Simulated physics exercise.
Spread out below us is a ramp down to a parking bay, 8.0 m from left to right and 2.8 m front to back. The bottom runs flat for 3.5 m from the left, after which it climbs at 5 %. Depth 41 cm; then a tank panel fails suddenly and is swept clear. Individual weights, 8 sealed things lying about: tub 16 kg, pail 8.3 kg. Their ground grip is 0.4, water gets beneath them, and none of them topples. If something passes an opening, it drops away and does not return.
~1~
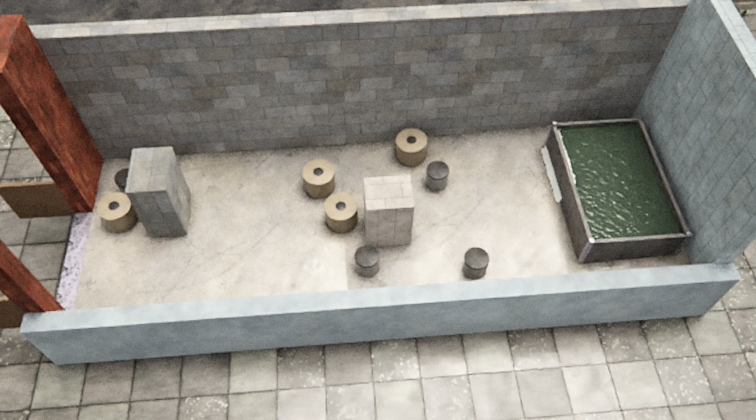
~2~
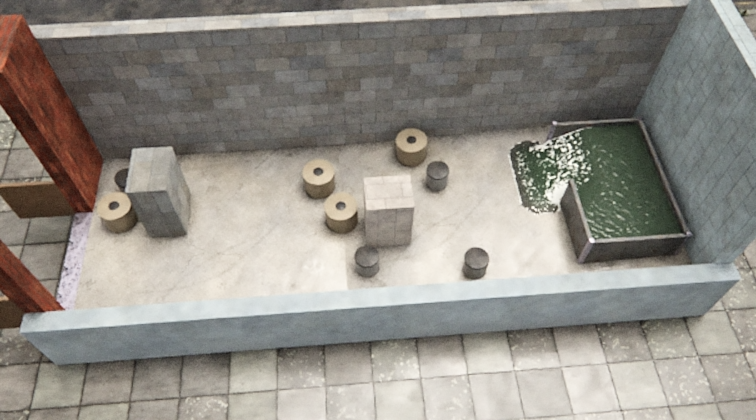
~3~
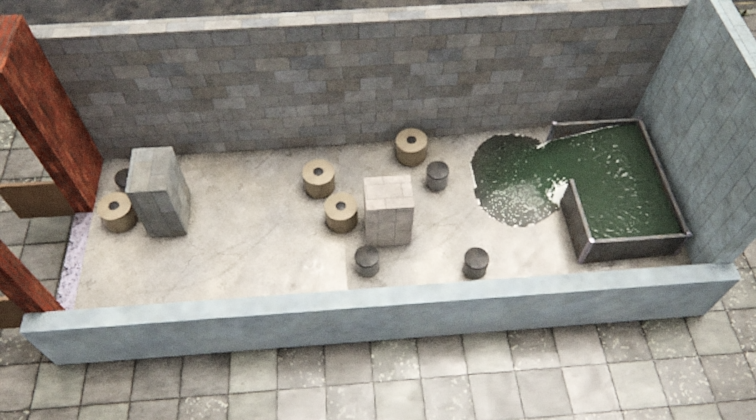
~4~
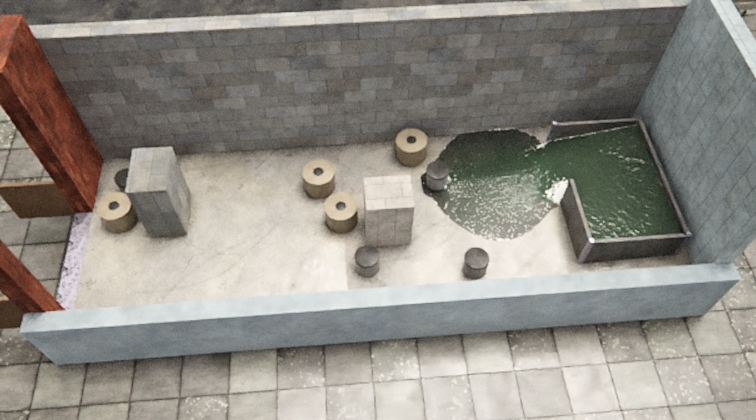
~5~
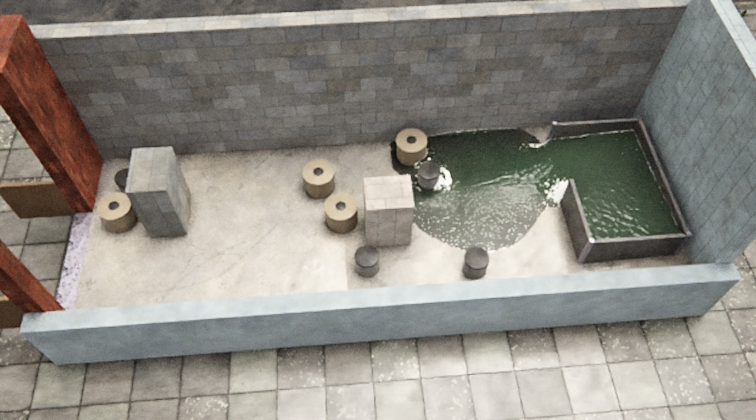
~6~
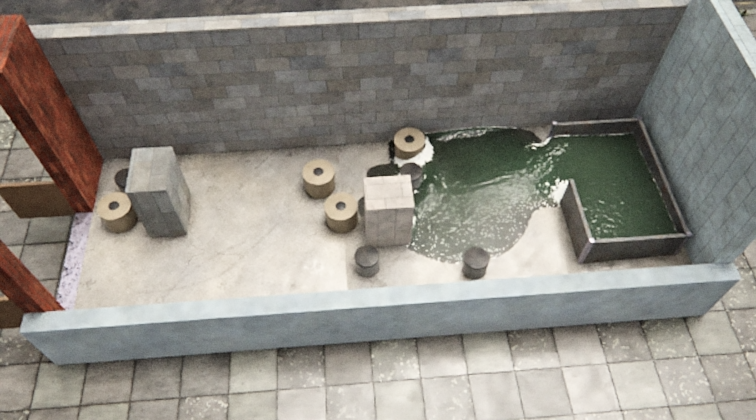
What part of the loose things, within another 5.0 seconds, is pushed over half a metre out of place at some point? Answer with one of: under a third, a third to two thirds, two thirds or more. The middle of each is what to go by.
Two thirds or more.
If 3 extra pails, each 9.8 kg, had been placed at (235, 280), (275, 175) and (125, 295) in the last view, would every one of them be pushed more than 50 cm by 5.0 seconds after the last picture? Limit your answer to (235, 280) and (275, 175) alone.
Result, in sequence: Not exceeded; exceeded.
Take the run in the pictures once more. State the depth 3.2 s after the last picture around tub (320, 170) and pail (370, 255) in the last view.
10 and 3 cm.
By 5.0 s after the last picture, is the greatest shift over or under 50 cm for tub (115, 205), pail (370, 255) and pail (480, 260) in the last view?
Well, the first one's too far, the next one's not that far and the last one's not that far.
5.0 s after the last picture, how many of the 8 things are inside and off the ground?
It comes to 2.
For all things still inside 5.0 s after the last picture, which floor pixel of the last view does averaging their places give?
(245, 257).
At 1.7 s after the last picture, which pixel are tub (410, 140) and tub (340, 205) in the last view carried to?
Roughly (180, 159), then roughly (301, 235).
Then, 0.4 s after the last picture 2 of 8 are over 50 cm from their spots; 0 afloat.
Then, 1.7 s after the last picture 4 of 8 are over 50 cm from their spots; 0 afloat.
Then, 3.2 s after the last picture 5 of 8 are over 50 cm from their spots; 1 afloat.
Then, 5.0 s after the last picture 6 of 8 are over 50 cm from their spots, and 6 have been at some point; 2 afloat.
